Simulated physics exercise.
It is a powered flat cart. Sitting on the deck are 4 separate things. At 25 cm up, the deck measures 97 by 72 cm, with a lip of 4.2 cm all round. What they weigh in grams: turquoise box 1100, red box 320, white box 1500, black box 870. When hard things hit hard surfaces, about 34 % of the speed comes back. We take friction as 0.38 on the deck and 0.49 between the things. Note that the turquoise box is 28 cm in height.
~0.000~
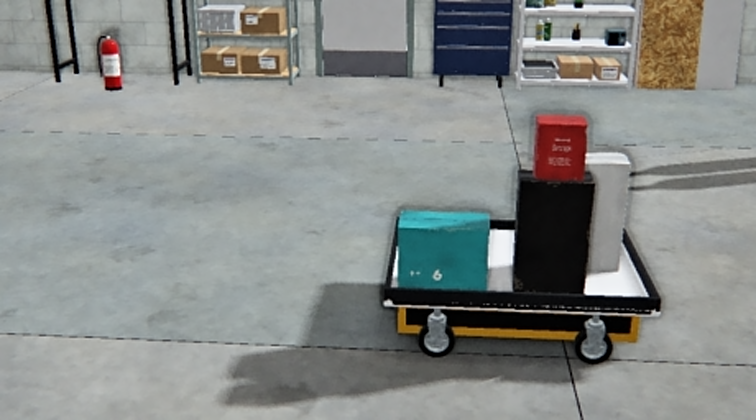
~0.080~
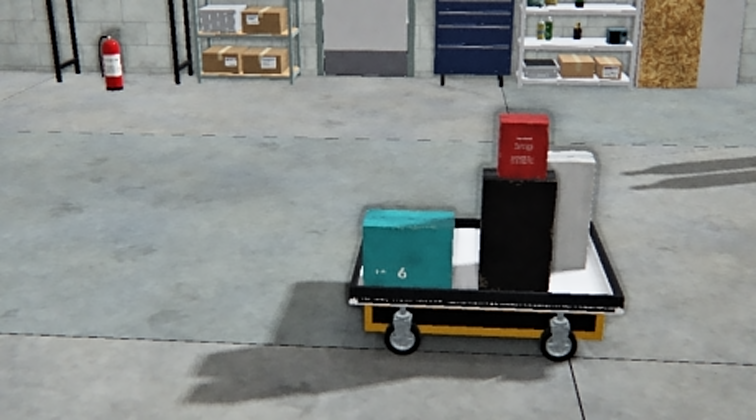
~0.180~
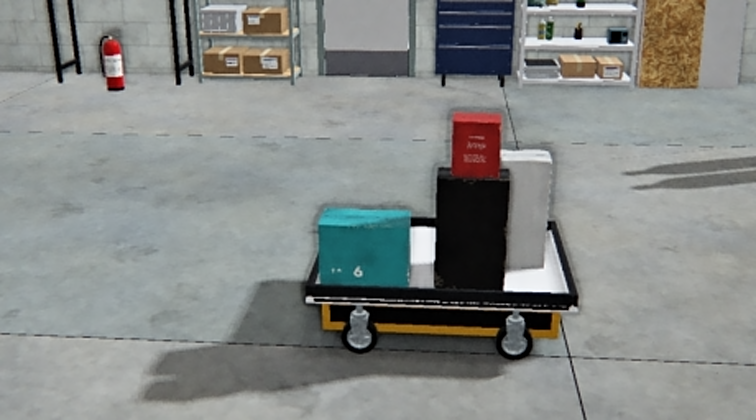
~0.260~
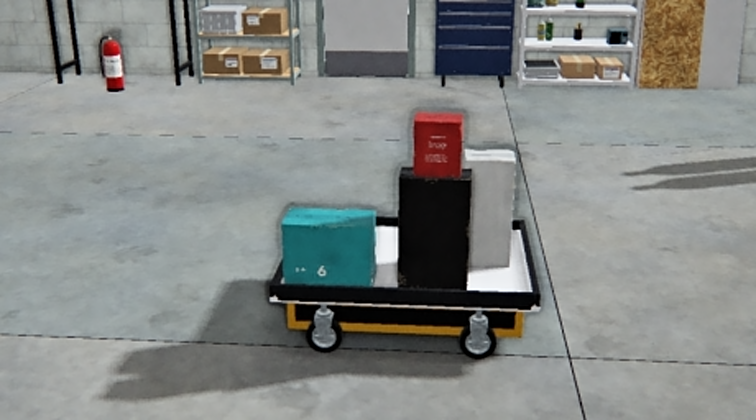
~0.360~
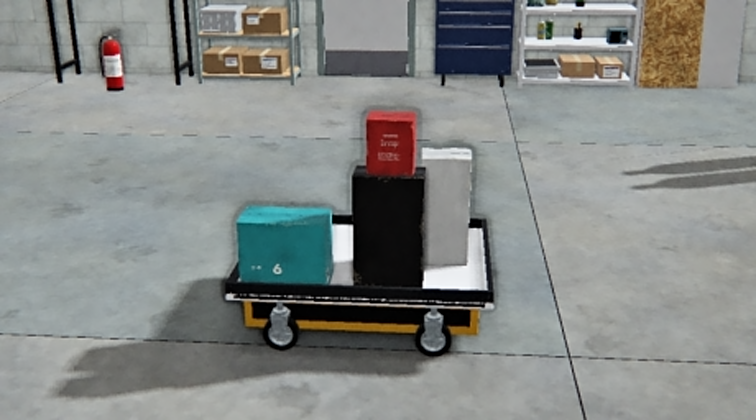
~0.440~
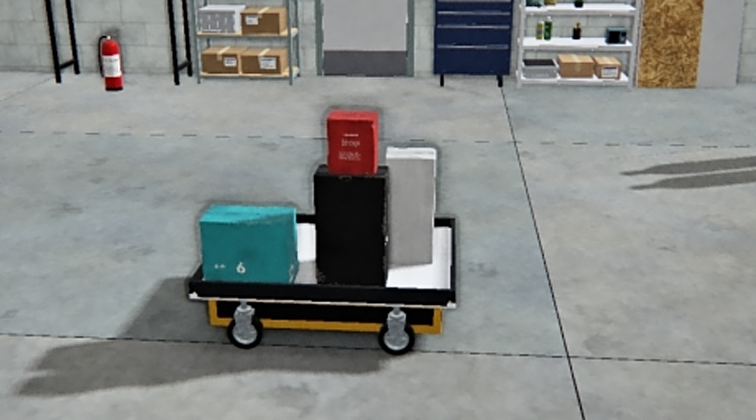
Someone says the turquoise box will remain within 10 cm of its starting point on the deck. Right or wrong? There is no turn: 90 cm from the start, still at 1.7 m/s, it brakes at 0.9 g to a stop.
Right.
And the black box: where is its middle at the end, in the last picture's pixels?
Its middle settles close to pixel (242, 223).
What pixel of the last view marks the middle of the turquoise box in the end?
It comes to a stop close to (165, 244).
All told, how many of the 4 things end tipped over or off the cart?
That makes 0.
By 0.64 s, cart has run 103 cm; turquoise box 3 cm from its spot near (171, 244); red box 3 cm from its spot; white box 3 cm from its spot.
By 0.74 s, cart has run 106 cm, stopped; turquoise box 3 cm from its spot near (165, 243); red box 12 cm from its spot; white box 11 cm from its spot.
By 0.94 s, cart has run 106 cm, stopped; turquoise box 3 cm from its spot near (165, 244); red box tilted 7°; white box 22 cm from its spot.
When it is over (1.9 s), not toppled but over 10 cm from the start, red box, white box and black box; turquoise box within 10 cm of the start. End places, in pixels of the last picture, turquoise box near (165, 244).
